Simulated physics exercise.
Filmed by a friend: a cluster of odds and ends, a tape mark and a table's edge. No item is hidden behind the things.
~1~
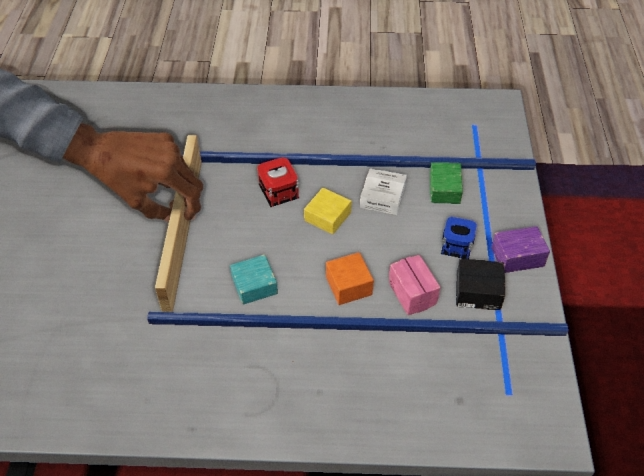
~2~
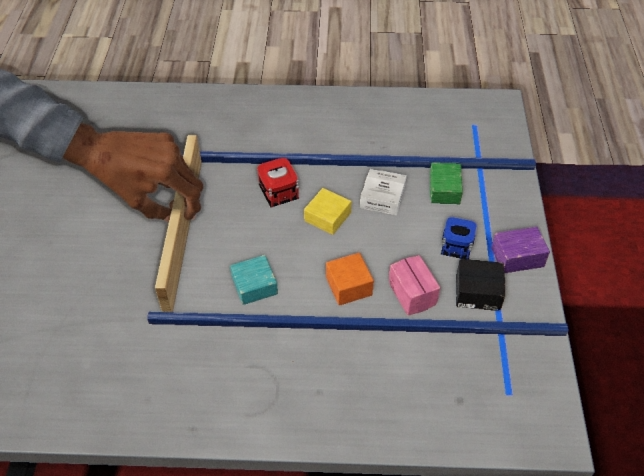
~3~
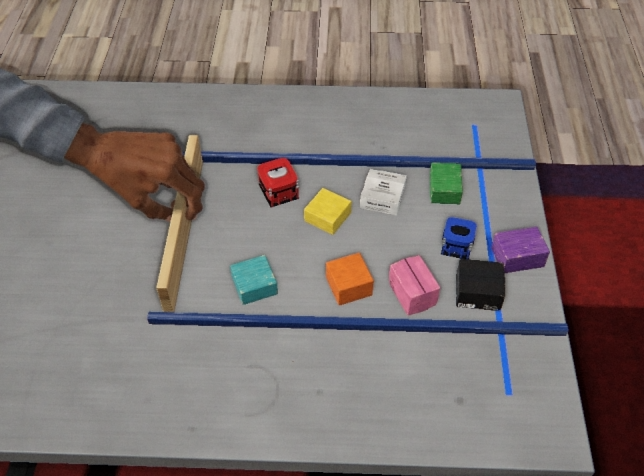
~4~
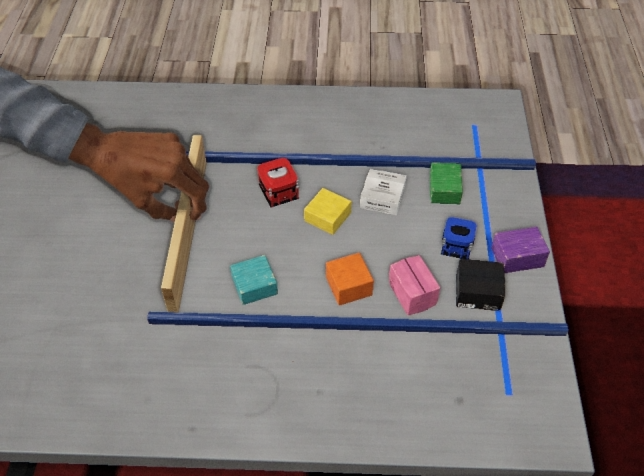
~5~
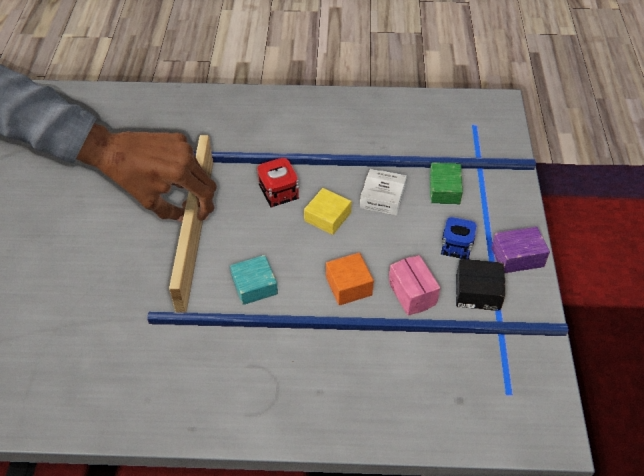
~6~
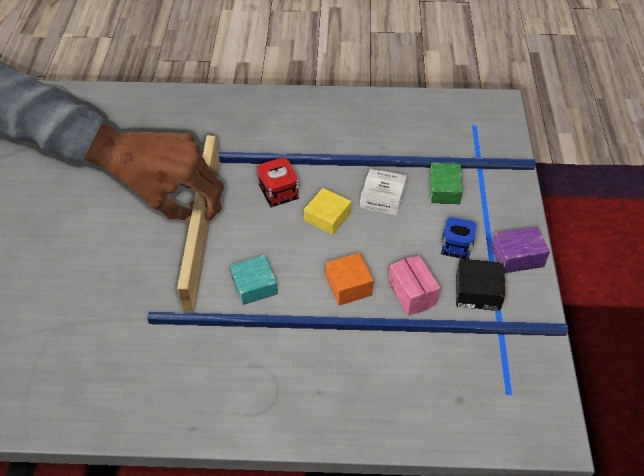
In the video, a hand holds a wooden board upright between two blue rails on a gray table, then slides it slightly to the right toward scattered colorful blocks and small items, which stay still near a blue tape line.
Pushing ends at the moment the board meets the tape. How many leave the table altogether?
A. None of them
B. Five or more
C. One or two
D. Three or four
(D) Three or four.
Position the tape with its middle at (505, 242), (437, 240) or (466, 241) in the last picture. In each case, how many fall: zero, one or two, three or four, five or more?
Place by place: Five or more, then 1 or 2, then three to four.
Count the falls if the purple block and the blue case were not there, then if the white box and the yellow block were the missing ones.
Going first to second: 3 and 2.
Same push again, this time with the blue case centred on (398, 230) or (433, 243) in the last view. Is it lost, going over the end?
Results in order - still up; still up.
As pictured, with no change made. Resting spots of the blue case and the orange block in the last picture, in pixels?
One ends up near (544, 242) and the other near (554, 286).
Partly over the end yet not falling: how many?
Looks like 3 of them.
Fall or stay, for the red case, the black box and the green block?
By the end the red case is still there, the black box is no longer there and the green block is no longer there.
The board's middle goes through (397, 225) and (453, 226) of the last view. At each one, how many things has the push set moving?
At first I count 8, and then 10.
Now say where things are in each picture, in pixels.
Purple block (520, 250); black box (480, 285); blue case (459, 238); board (181, 219); tape (489, 241), in the first frame.
Black box (480, 285); pink box (414, 285), in the second frame.
Blue case (459, 238); white box (383, 192), in the third frame.
Purple block (520, 250); board (186, 219), in the fourth frame.
Black box (480, 285); red case (278, 182), in the fifth frame.
Purple block (520, 250); black box (480, 285); blue case (459, 238); board (201, 220); tape (489, 241), in the sixth frame.
Early on, none off yet; purple block at rest near (520, 250); black box at rest near (480, 285); blue case at rest near (459, 238).
Finally, the number that fall off is three or four; lost, pink box, green block, black box and purple block.
